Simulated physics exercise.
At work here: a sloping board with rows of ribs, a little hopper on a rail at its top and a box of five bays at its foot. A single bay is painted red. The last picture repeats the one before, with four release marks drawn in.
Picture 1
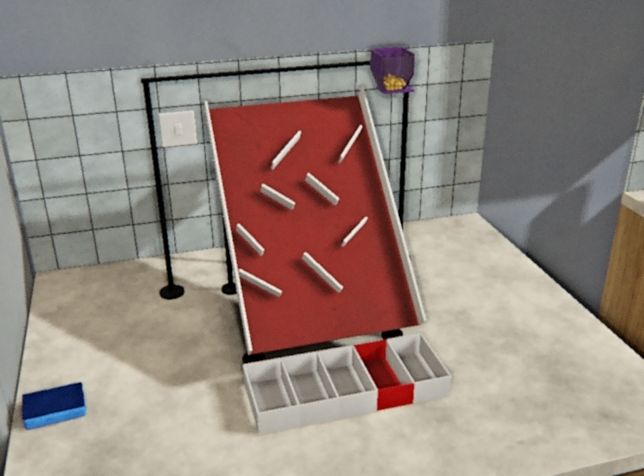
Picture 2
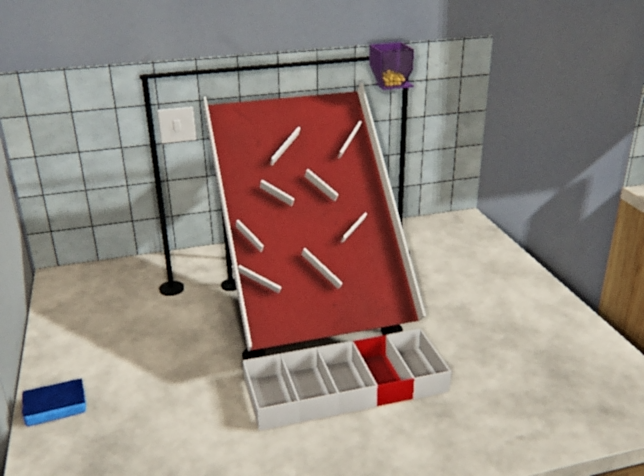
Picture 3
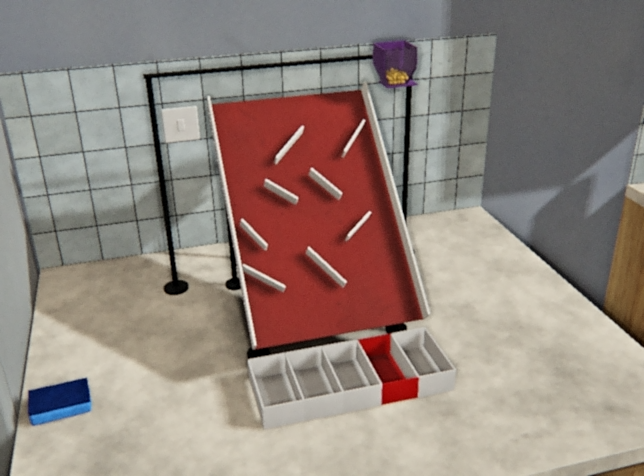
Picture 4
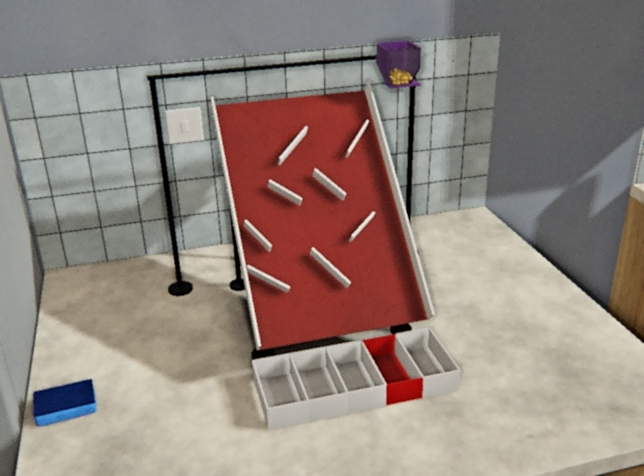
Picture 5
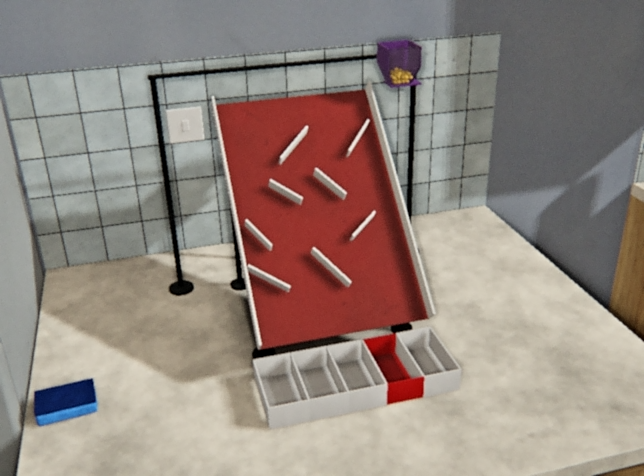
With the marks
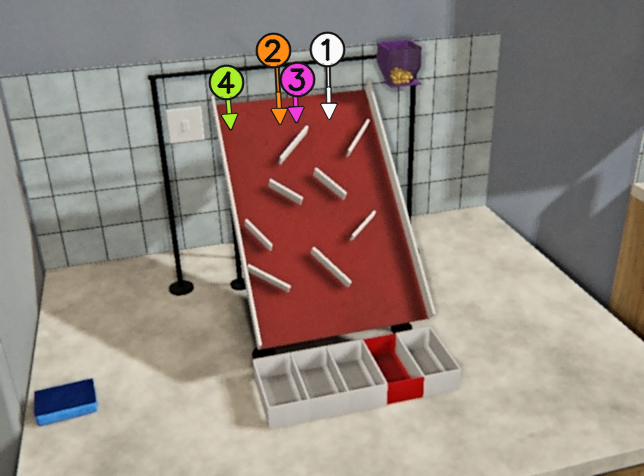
On a kitchen counter, a purple hopper sits still above a sloping red board with white ribs.
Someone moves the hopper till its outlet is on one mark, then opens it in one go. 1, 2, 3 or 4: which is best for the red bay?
Mark 1 does it best.
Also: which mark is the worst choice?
4 it is.
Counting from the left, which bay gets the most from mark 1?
The fourth from the left.
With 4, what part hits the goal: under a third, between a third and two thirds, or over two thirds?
Mark 4 gives under a third.
On the marked copy, mark 1 meets the board at (329, 113); mark 2 meets the board at (279, 118); mark 3 meets the board at (296, 116); mark 4 meets the board at (230, 123).
For mark 1, roughly two thirds in the red bay, roughly a third in other bays.
For mark 2, roughly a third in the red bay, roughly two thirds in other bays.
For mark 3, roughly a third in the red bay, roughly half in other bays, about a tenth held on the board.
For mark 4, about a tenth in the red bay, the larger part in other bays.
